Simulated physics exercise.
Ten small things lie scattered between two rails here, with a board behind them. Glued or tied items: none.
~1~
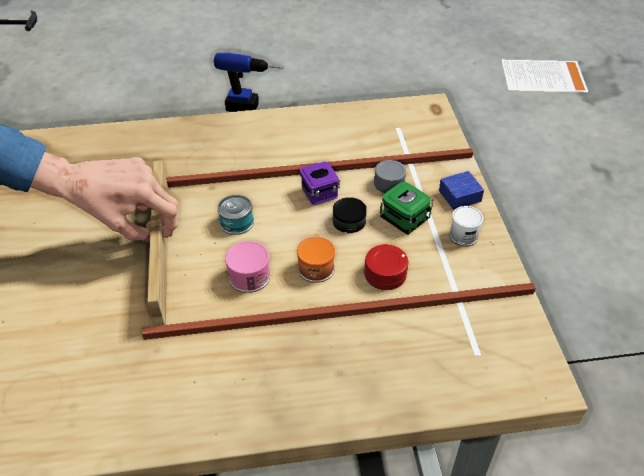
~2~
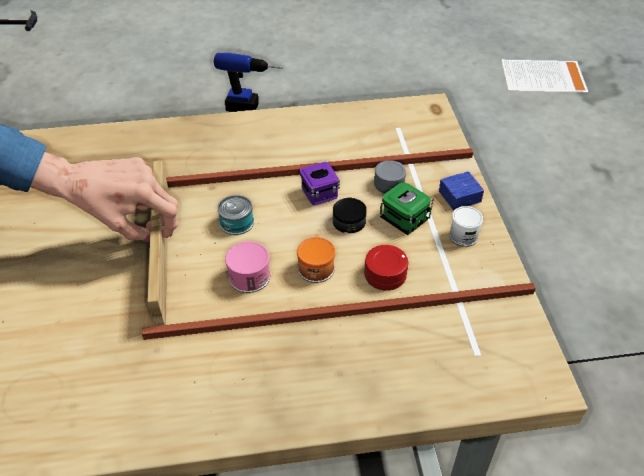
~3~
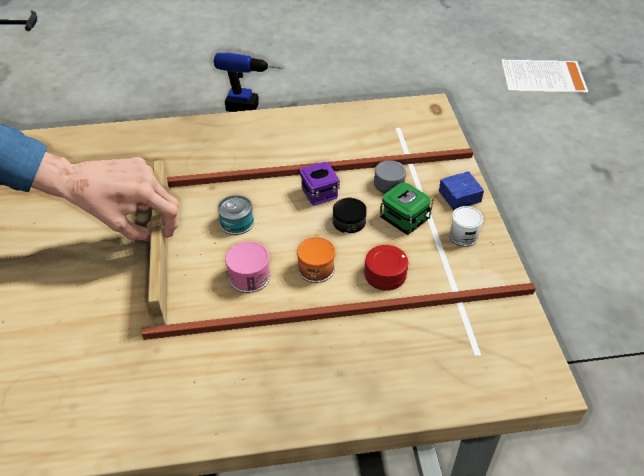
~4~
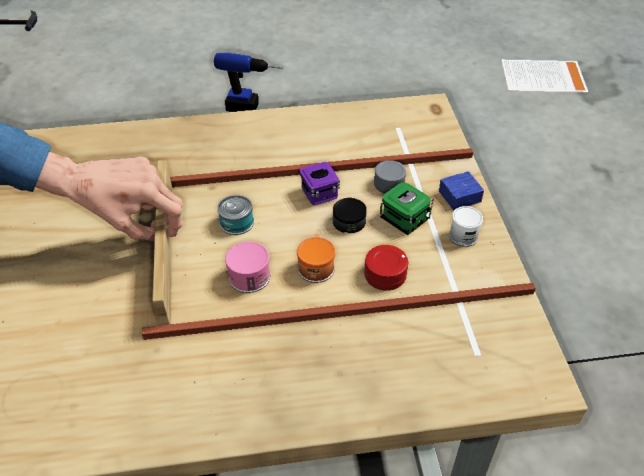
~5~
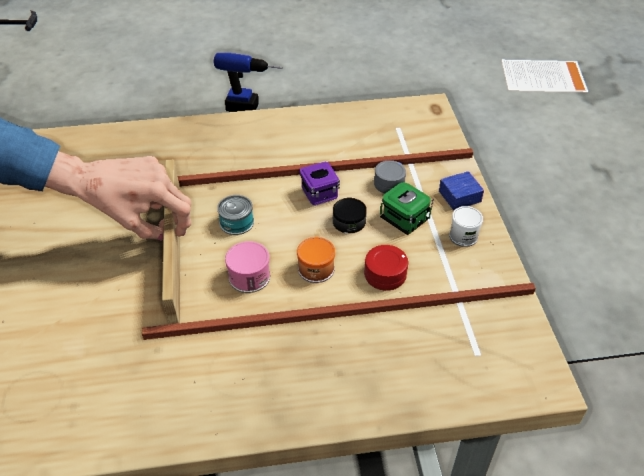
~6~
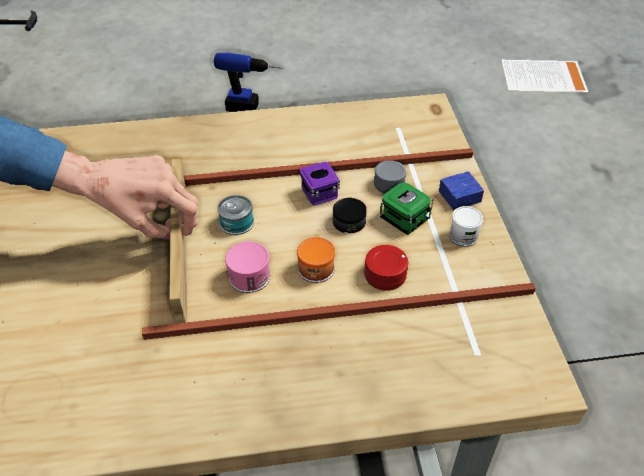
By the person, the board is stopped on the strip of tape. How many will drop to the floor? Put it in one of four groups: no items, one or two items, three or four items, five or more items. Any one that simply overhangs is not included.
A drop or two.
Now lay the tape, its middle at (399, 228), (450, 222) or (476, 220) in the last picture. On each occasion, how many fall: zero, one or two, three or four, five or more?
In turn: No fall at all, three or four, 5 or more.
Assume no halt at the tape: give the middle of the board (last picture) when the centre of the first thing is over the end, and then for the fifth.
About (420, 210) and about (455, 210).
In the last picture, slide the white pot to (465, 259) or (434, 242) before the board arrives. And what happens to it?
In turn it holds its place, then goes down.
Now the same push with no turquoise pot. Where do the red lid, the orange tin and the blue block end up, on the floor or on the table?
Red lid - safe, orange tin - safe, blue block - gone.
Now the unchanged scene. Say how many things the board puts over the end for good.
2.
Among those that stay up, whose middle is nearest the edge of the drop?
The answer: The orange tin.
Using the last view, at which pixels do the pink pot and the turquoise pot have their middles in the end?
One is at about (462, 238), the other at about (440, 190).
Soon after, none off yet; blue block at rest near (461, 190); white pot at rest near (466, 227); green case at rest near (406, 208).
In the end, the number that fall off is one or two; gone, white pot and blue block.
